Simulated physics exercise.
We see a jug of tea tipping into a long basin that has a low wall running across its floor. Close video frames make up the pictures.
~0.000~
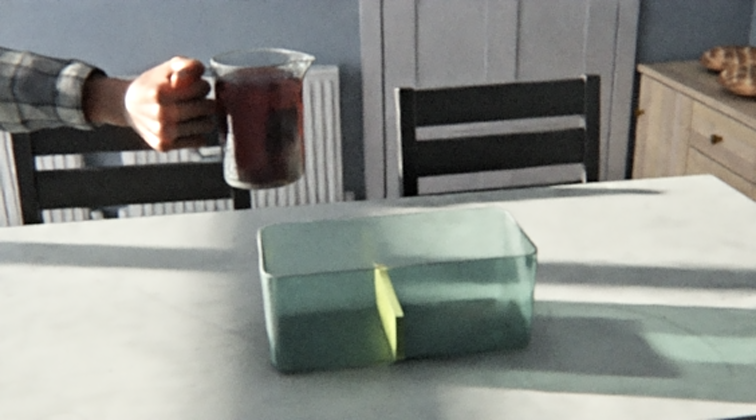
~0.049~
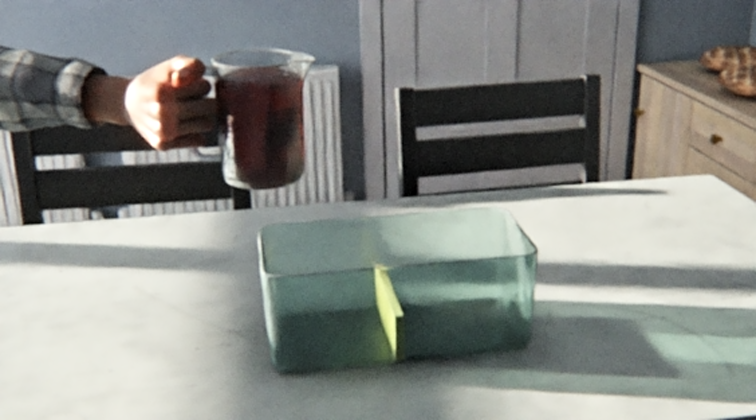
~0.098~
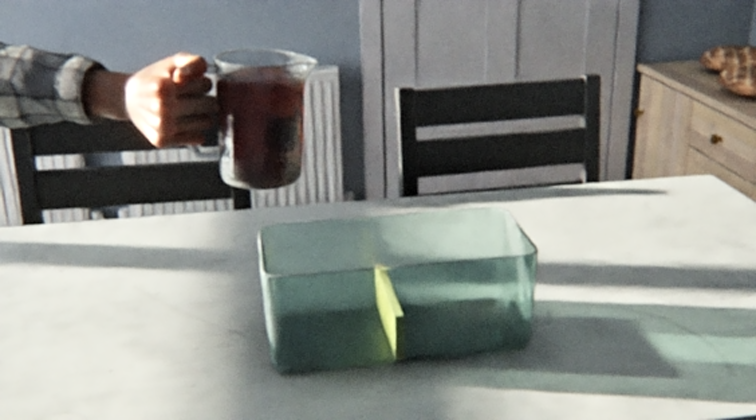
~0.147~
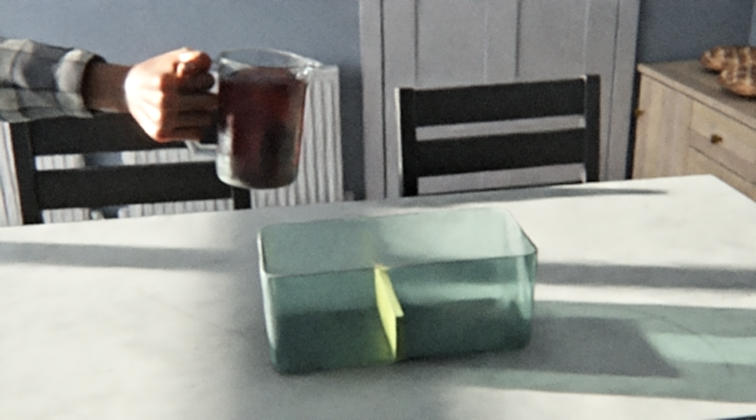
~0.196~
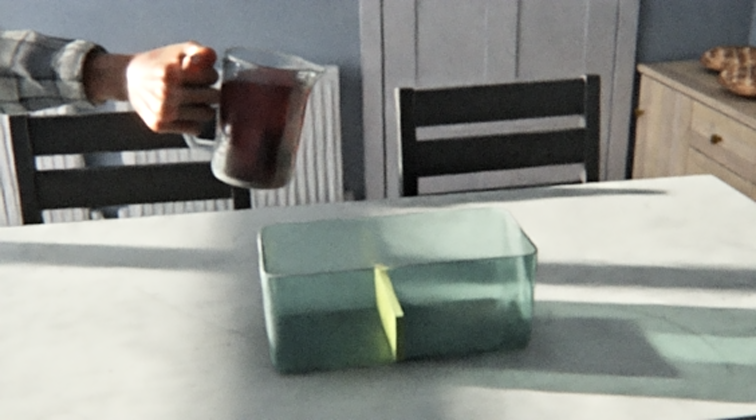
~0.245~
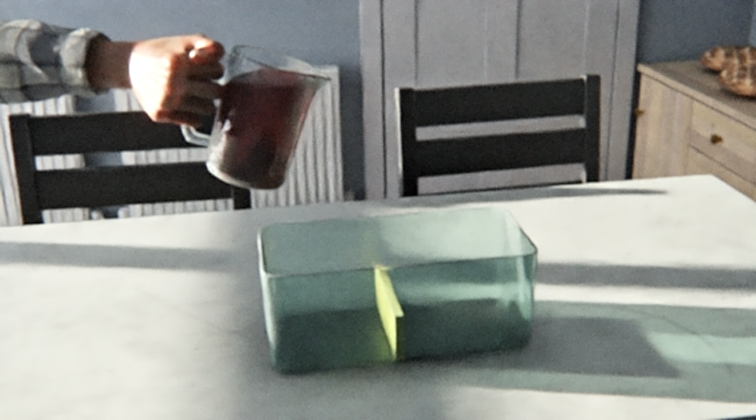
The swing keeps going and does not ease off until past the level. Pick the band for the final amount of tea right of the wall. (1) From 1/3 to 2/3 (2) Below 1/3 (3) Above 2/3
From 1/3 to 2/3 (1).
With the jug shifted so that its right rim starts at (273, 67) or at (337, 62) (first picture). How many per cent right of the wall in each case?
Roughly 5 per cent, and 75 per cent.
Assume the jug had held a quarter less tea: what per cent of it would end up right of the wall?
About 25 parts in a hundred, give or take.
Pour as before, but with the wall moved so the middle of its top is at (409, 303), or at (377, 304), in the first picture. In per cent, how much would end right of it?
Try 1: About 20 percent; try 2: About 70 percent.
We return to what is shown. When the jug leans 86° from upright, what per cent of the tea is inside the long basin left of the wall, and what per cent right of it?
Left side: 0 in a hundred; right side: 5 in a hundred.
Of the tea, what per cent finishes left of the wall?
About 55 per cent.
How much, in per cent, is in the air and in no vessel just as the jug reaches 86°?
Estimated at 20 per cent or so.
A moment on, the jug is tipped on its side and 73 per cent is still to pour, 0 is left of the wall and 6 right of it.
Next, the jug is tipped right over and 14 per cent is still to pour, 26 is left of the wall and 40 right of it.
Then the jug is tipped right over and 0 per cent is still to pour, 53 is left of the wall and 45 right of it.
Later the jug is tipped right over and 0 per cent is still to pour, 53 is left of the wall and 46 right of it.
At rest 53 per cent lies left of the wall, 46 right of it and 2 outside.
